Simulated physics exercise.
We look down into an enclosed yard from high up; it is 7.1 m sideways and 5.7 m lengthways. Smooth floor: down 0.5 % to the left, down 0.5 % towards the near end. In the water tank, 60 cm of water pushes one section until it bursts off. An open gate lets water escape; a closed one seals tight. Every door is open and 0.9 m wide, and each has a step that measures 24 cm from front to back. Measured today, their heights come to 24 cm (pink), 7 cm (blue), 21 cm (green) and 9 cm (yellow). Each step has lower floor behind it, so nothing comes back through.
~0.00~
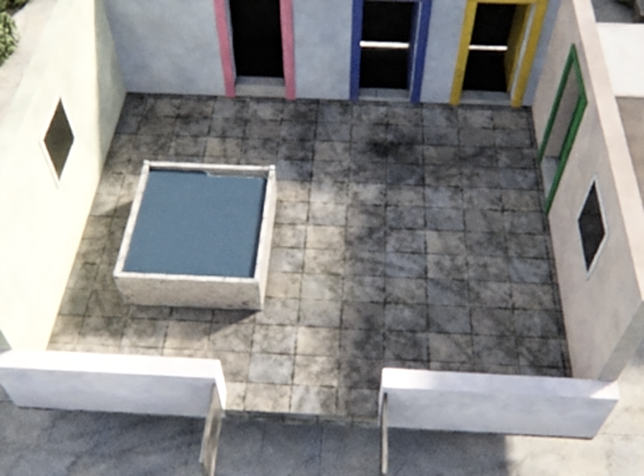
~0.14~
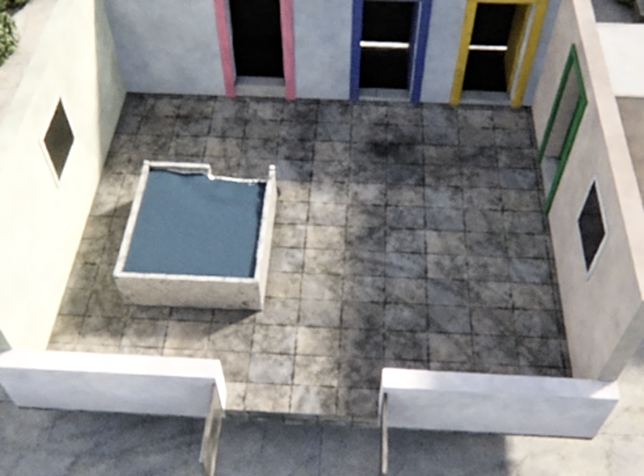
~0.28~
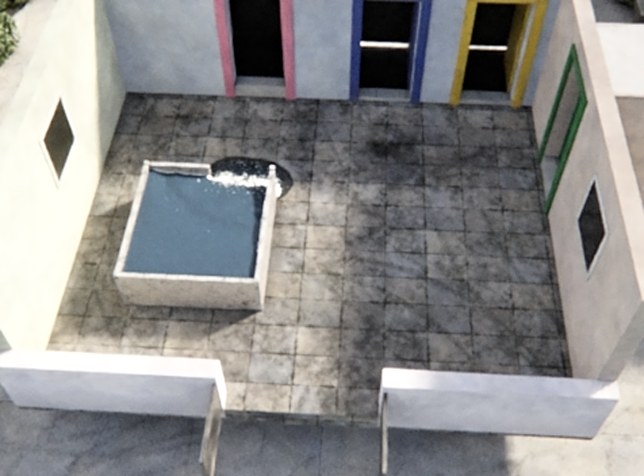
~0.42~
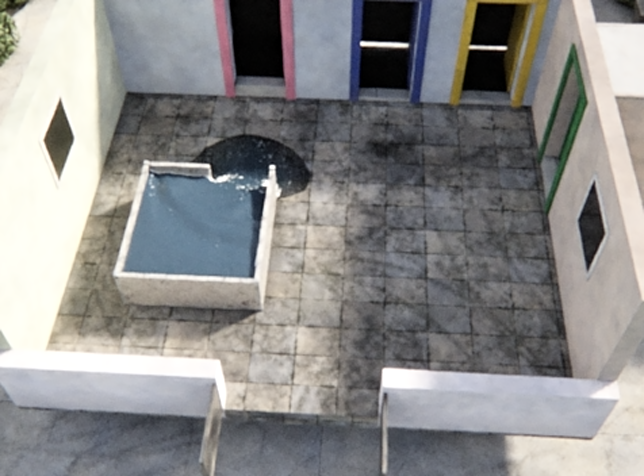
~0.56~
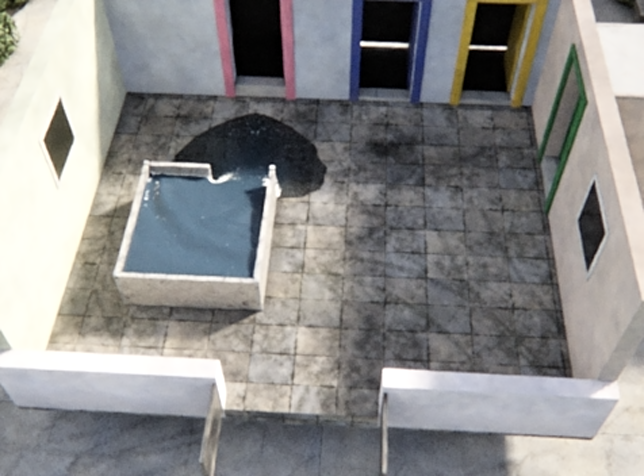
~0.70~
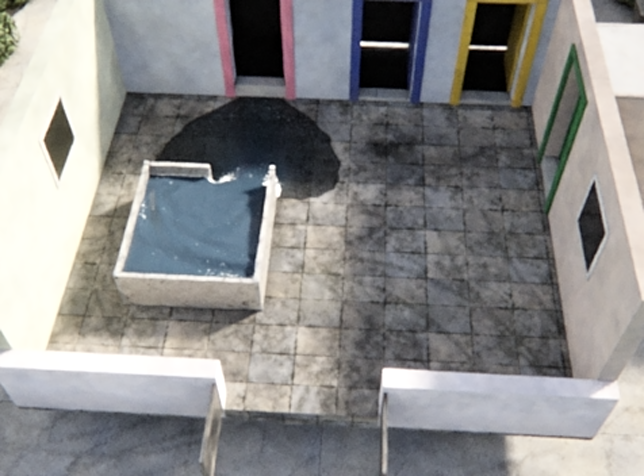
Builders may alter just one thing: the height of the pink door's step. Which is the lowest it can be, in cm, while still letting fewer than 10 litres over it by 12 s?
No lower than about 25 cm.
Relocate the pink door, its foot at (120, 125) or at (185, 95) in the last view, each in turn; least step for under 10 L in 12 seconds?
First place around 19 cm, second around 14.0 cm.
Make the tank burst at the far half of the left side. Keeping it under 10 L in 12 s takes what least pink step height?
It should stand roughly 6.0 cm high.
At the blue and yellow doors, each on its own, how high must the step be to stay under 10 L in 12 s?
You'd want some 10.0 cm at blue and some 8.5 cm at yellow.
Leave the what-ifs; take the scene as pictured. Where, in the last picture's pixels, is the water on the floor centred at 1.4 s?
The water's centre is at about (222, 215).
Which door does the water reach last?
Door: Green.
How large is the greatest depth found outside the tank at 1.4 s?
I'd estimate roughly 35 cm.
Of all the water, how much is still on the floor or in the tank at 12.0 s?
Close to 92 per cent is still present.
After 1.4 s water covers 20 % of the floor, deepest (35 cm) near (243, 194); 28 cm at the pink door, 1 litre in over its 24 cm step.
After 3.0 s water covers 30 % of the floor, deepest (26 cm) near (136, 96); 21 cm at the pink door, 14 litres in over its 24 cm step.
After 12.0 s water covers 95 % of the floor, deepest (10 cm) near (36, 382); 6 cm at the pink door, 15 litres in over its 24 cm step.
At the pink door as built, the water arrived by 0.7 s and peaked near 30 cm at 1.6 s.
Run again over the same 12 s with other heights there, 37 litres in over 21 cm, 2 litres over 28 cm. The limit of 10 litres is kept from about 25 cm up.
